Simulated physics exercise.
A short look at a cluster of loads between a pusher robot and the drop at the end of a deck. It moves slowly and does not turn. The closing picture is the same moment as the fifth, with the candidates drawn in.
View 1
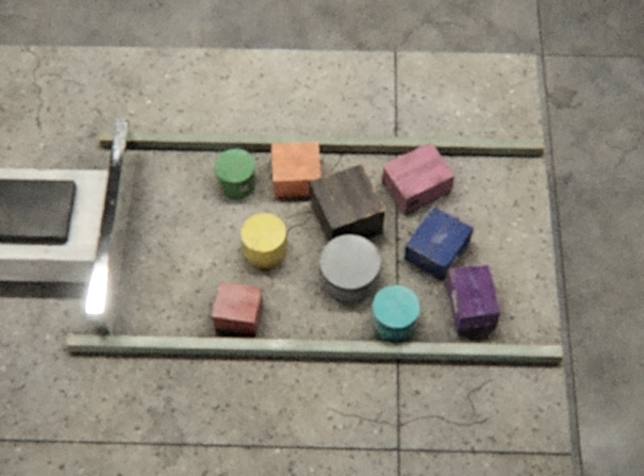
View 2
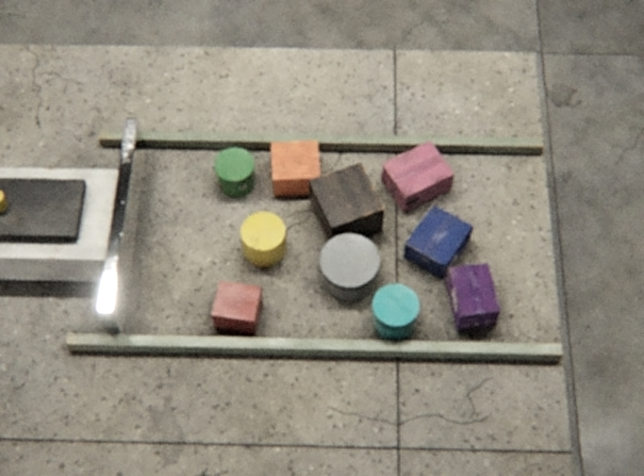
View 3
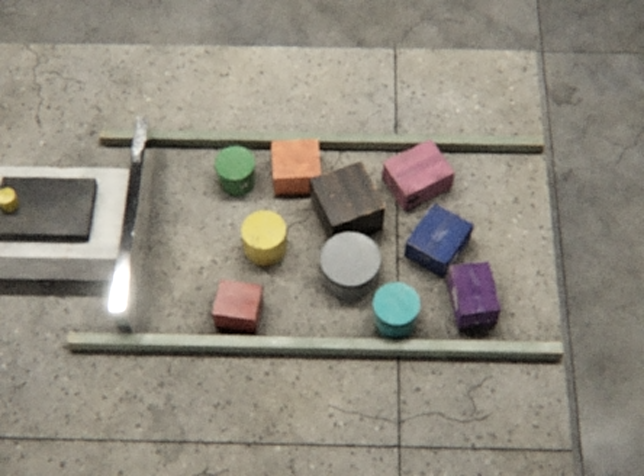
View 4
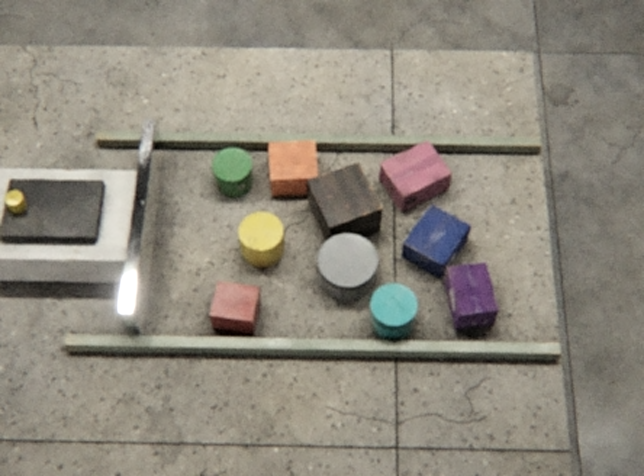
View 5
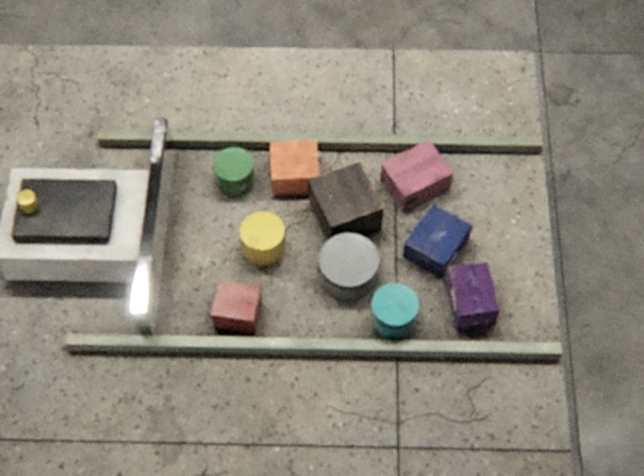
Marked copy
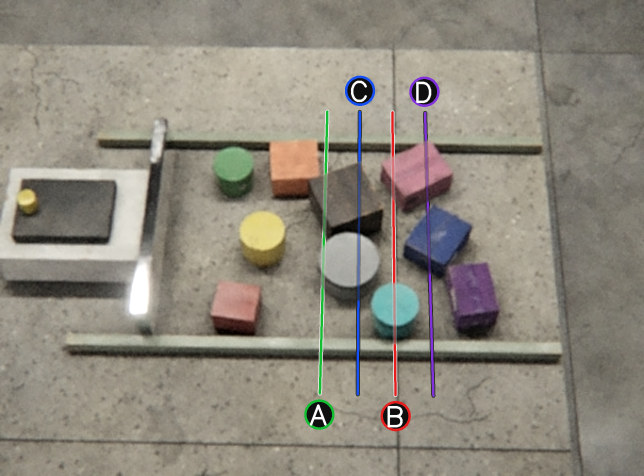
On a speckled grey stone deck seen from above, two pale green rails run left to right, with darker ground beyond the deck's right edge. Between them sit scattered blocks and canisters: green, orange, yellow and red toward the left, black and grey mid-cluster, turquoise below, and pink, blue and purple at right. From the left, a white robot with an upright front blade slides slowly and straight rightward, while the loads stay still.
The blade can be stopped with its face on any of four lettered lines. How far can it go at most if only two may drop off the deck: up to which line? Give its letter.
No farther than D.
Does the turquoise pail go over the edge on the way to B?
No.
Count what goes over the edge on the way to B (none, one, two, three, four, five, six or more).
In all, none.
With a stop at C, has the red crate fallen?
No.
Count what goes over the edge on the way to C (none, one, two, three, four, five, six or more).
The count is none.
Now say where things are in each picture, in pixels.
In the first frame, red crate (238, 310); blue box (439, 244); yellow canister (264, 241).
In the second frame, robot (41, 208); orange crate (296, 168).
In the third frame, robot (52, 207); green pail (236, 171).
In the fourth frame, robot (60, 209); turquoise pail (393, 313).
In the fifth frame, robot (72, 209); grey pail (349, 268); red crate (237, 308); blue box (438, 241).
On the copy, A at (324, 242); B at (394, 243); C at (359, 243); D at (429, 244).
On D. First, robot (172, 211); red crate (276, 307); orange crate (325, 168).
Then, robot (272, 212); pink box (473, 170); blue box (468, 249).
Finally, robot (348, 214); pink box (542, 169); blue box (540, 250); none fallen.
By contrast, A is within the limit but short; B is within the limit but short; C is within the limit but short.
